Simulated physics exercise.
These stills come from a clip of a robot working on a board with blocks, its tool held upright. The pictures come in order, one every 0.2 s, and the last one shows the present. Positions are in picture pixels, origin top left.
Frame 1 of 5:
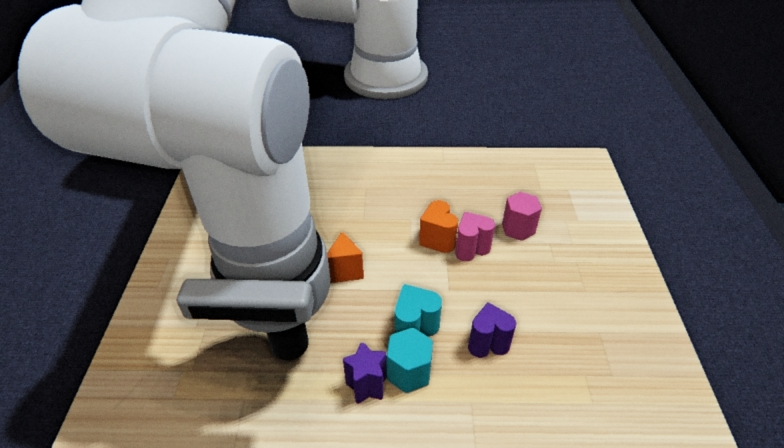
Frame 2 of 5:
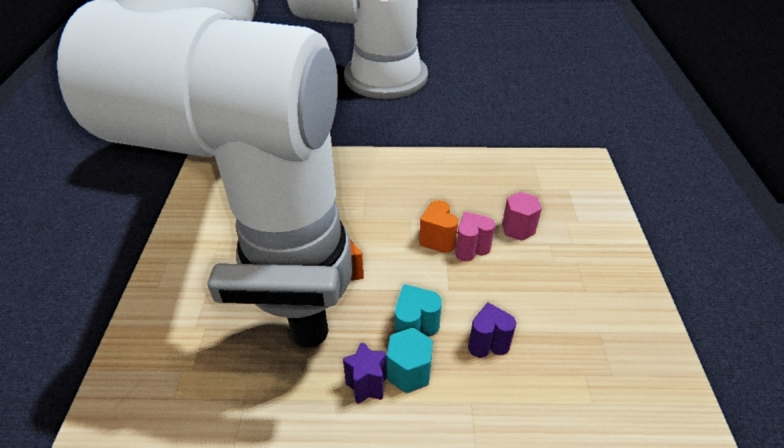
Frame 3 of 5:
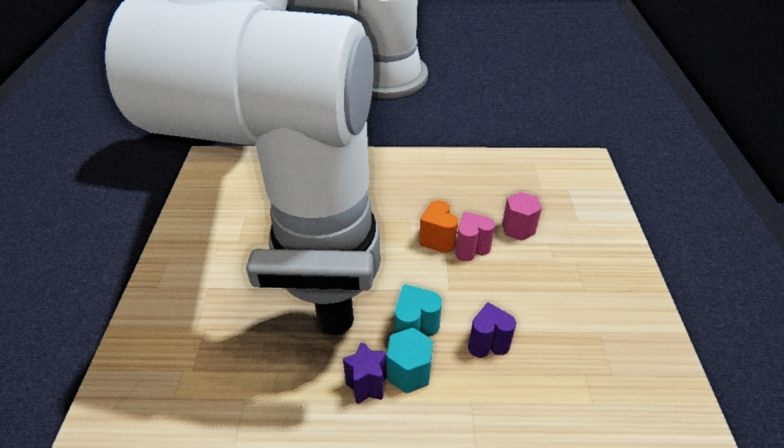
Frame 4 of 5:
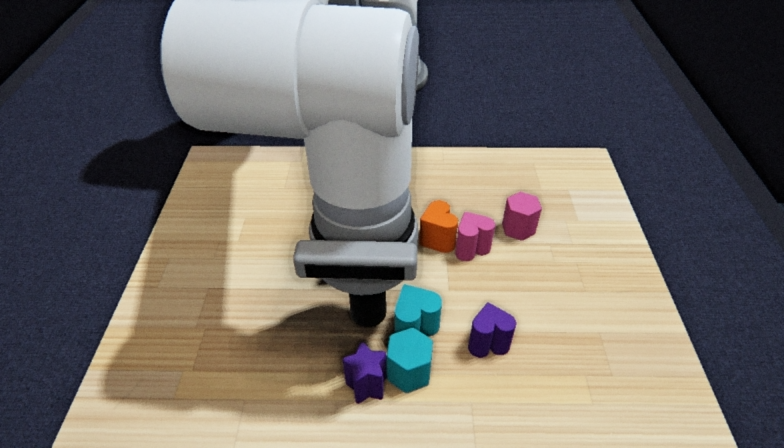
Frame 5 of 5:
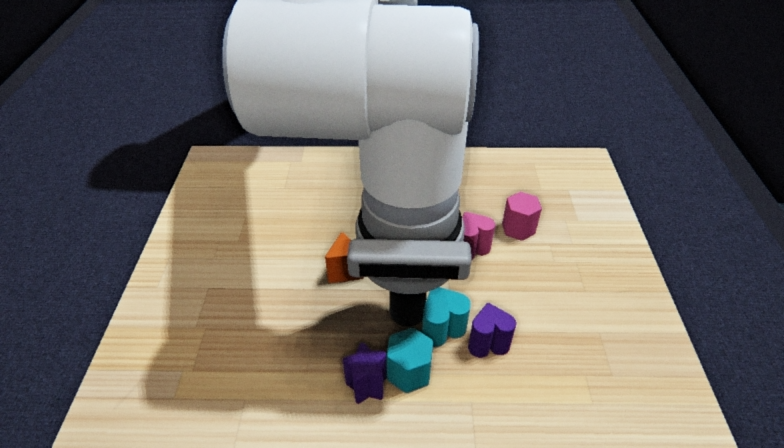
A big white robot arm slid its black-tipped tool rightward over a wooden board of colourful blocks, then nudged the turquoise heart to the right, closer to the purple heart.
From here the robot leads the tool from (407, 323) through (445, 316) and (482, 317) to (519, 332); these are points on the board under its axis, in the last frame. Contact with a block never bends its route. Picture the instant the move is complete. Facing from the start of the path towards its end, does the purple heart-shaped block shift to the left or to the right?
The purple heart-shaped block is shifted sideways to the right, facing along the path from start to end.
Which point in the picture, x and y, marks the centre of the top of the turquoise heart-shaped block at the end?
The centre of its top will be at (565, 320).
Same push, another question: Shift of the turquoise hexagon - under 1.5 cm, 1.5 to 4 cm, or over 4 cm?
The smallest band: Under 1.5 cm.
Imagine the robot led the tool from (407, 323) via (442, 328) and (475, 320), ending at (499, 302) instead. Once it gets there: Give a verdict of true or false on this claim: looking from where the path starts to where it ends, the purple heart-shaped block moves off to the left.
This is false.
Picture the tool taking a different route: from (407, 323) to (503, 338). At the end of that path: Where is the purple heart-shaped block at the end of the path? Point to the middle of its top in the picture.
Its top centre lands on (578, 343).
On the path given first. One third of the way, tool (447, 305); turquoise heart-shaped block (485, 301), turned 10° clockwise; purple heart-shaped block (515, 325), turned 35° clockwise.
Two thirds of the way, tool (485, 307); turquoise heart-shaped block (524, 306), turned 25° clockwise; purple heart-shaped block (535, 335), turned 55° clockwise.
At the end, tool (522, 322); turquoise hexagon not moved; turquoise heart-shaped block (565, 320), turned 20° clockwise; purple heart-shaped block (566, 357), turned 100° clockwise.
